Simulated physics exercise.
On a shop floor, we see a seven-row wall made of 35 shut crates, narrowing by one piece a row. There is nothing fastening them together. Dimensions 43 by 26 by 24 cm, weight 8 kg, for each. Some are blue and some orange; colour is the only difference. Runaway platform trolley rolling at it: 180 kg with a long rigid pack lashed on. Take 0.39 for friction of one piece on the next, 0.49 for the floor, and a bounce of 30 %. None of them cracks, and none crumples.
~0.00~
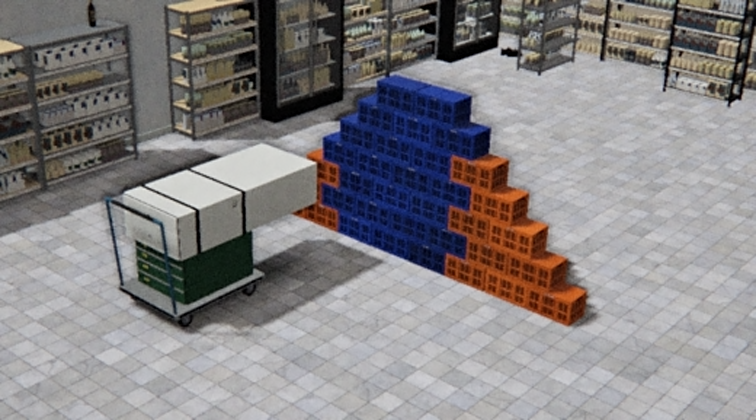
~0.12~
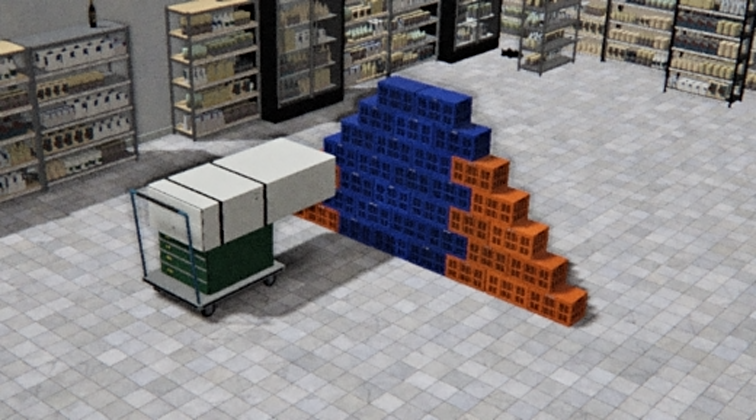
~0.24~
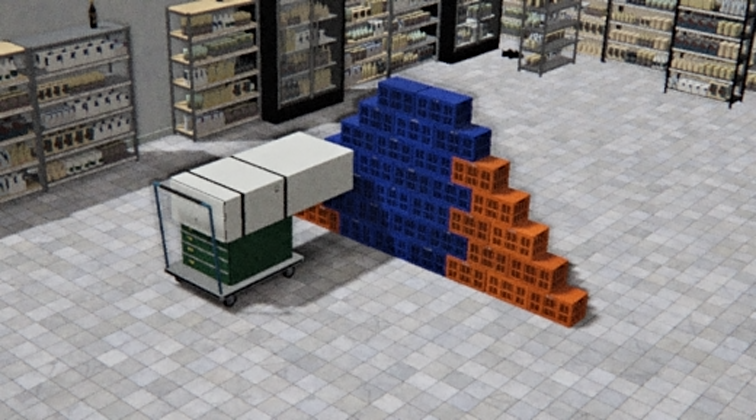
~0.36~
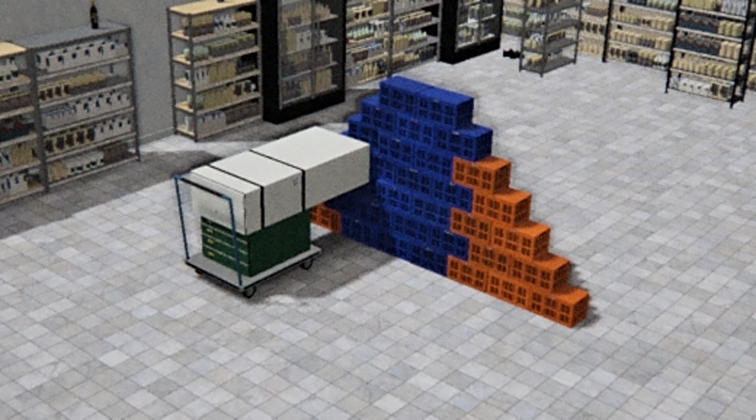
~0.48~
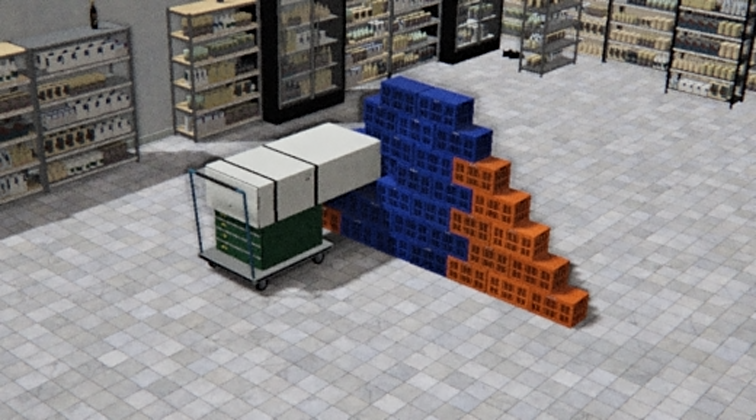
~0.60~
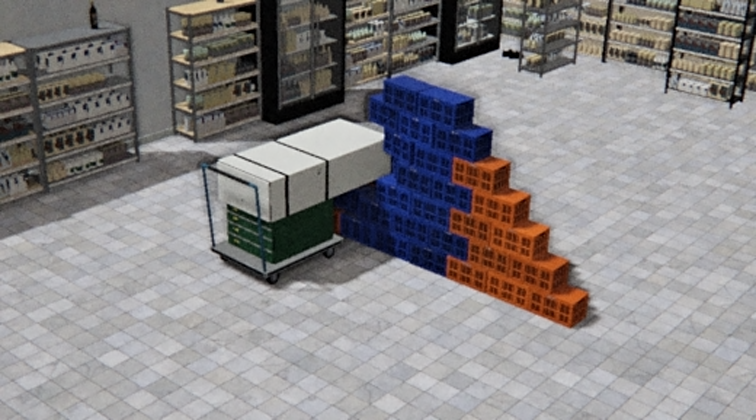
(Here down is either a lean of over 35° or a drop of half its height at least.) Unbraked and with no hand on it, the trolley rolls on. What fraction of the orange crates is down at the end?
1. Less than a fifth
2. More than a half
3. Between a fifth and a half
Option 1: Less than a fifth.
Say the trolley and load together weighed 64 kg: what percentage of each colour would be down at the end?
Share down - orange: 10; blue: 50 (per cent).
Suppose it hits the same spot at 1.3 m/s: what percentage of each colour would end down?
Down at the end: Orange 10 per cent, blue 40 per cent.
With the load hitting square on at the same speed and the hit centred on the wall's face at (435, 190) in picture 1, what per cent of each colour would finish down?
Then orange ends 20 per cent down and blue 60 per cent.
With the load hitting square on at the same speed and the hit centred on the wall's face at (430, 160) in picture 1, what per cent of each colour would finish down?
In that case you'd see orange at 10 per cent and blue at 50 per cent down.
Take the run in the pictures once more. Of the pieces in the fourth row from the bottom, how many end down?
2 in total.
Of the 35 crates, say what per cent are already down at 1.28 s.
20 percent by then.
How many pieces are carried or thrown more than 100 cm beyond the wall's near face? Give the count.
I'd put it near 4.
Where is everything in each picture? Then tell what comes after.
In the first picture (pixels give the middle of a visible side), load (312, 177) 63 cm short of the wall; top orange crate (471, 174); top blue crate (394, 98); none has stirred.
In the second picture, load (331, 170) 39 cm short of the wall; top orange crate (472, 175).
In the third picture, load (349, 164) 15 cm short of the wall; top orange crate (472, 176).
In the fourth picture, load (365, 157) 7 cm into the wall's line; top orange crate (473, 176); movement in 5 of them.
In the fifth picture, load (377, 154) 24 cm into the wall's line; top orange crate (473, 176); movement in 8 of them.
In the sixth picture, load 40 cm into the wall's line; top orange crate (473, 176); top blue crate (399, 98) 51 mm from its place; 1 of the 13 orange crates down, 10 disturbed in all.
After 0.86 s, load 72 cm past the wall's line, still rolling; 1 of the 13 orange crates down (4 of 35 in all colours); top orange crate unmoved; top blue crate 15 cm from its place.
After 1.28 s, load 98 cm past the wall's line, still rolling; 1 of the 13 orange crates down (7 of 35 in all colours); top orange crate unmoved; top blue crate 23° from how it stood.
After 1.98 s, load 95 cm past the wall's line, still rolling; 1 of the 13 orange crates down (10 of 35 in all colours); top orange crate unmoved; top blue crate 50° from how it stood, 1.31 m lower.
In the end (3.6 s), load 93 cm past the wall's line, stopped; 1 of the 13 orange crates down (10 of 35 in all colours); top orange crate unmoved; top blue crate on its side. That is 8 per cent. From the last view, middles, top orange crate near (481, 172), top blue crate near (505, 188).
